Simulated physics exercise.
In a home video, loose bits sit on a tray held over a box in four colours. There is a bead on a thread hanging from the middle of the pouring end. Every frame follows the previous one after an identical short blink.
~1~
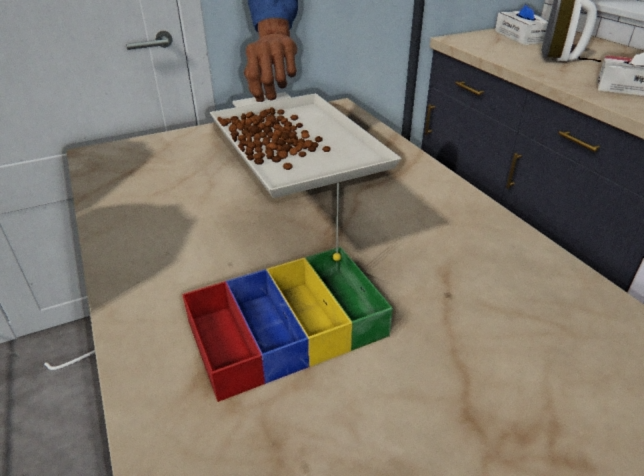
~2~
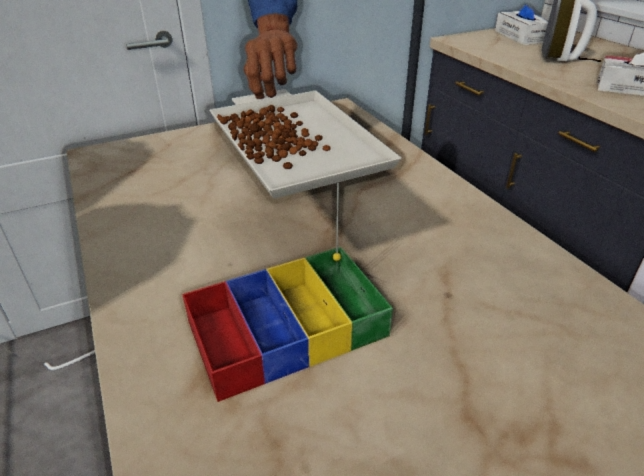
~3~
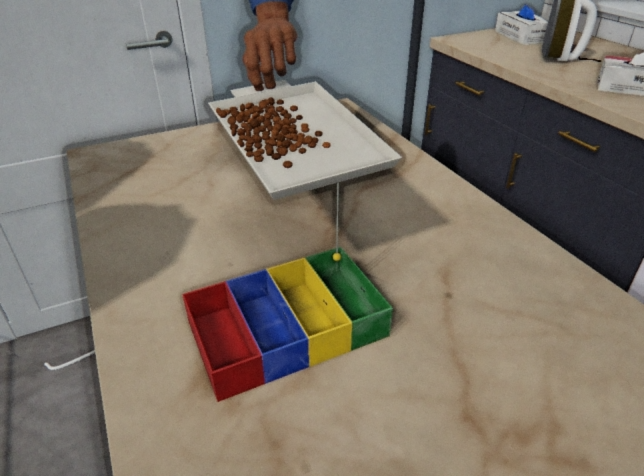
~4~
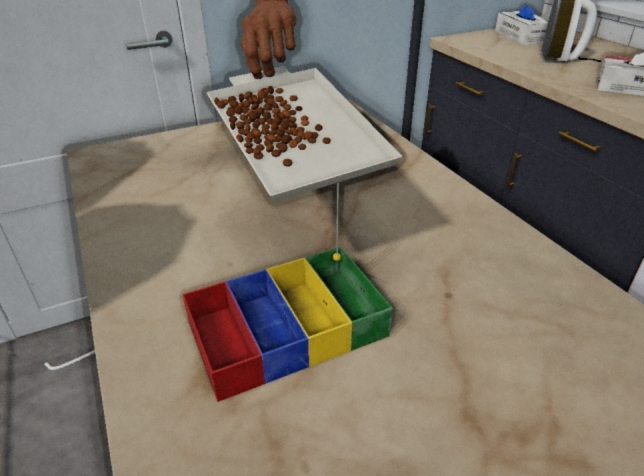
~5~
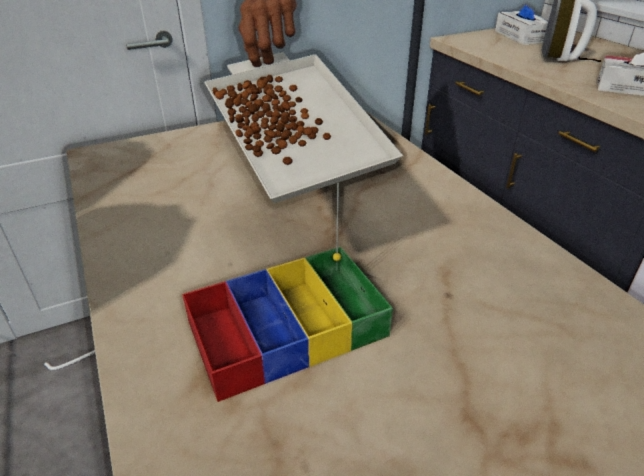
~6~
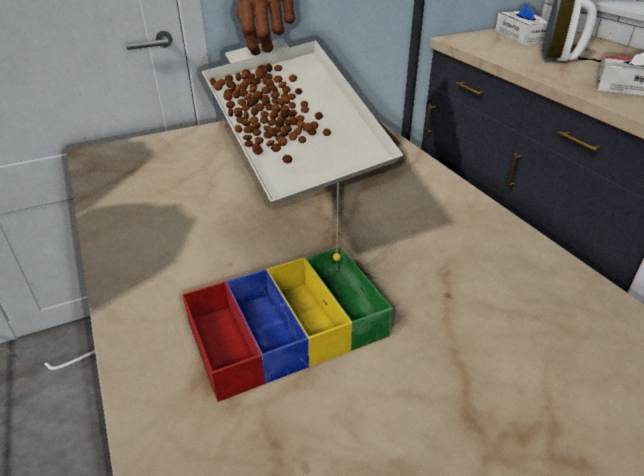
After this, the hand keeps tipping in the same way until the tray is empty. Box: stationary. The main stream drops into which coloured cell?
It drops into the yellow cell.
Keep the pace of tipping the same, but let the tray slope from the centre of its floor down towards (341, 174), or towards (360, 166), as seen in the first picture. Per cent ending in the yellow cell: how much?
That comes to 20 per cent the first time and 0 per cent the second.
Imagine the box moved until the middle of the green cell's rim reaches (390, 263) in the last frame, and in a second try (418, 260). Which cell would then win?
Try one: Red; try two: The red one.
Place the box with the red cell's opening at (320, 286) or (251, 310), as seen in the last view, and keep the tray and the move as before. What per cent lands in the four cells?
30 and 100 in a hundred, in turn.
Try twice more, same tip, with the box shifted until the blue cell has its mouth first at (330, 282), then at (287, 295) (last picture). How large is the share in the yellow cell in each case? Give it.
About 0 and 20 per cent.
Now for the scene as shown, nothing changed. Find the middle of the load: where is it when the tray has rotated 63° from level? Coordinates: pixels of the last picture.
Look around (287, 189) in the last picture.
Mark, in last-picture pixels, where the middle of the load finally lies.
Last view, resting centre - approx. (309, 330).
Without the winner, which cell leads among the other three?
Second place: The blue cell.
Soon, tray tipped steeply; most on the tray; a stray few in the blue cell; about a quarter falling or outside the box.
A while on, tray tipped past a quarter turn; a stray few on the tray; about half in the yellow cell; about a quarter in the blue cell; a small part in the green cell; a small part falling or outside the box.
Towards the end, tray tipped past a quarter turn; about two thirds in the yellow cell; about a quarter in the blue cell; a small part in the green cell; a stray few in the red cell; a stray few falling or outside the box.
Finally, tray tipped past a quarter turn; about two thirds in the yellow cell; about a quarter in the blue cell; a small part in the green cell; a stray few in the red cell; a stray few outside the box.
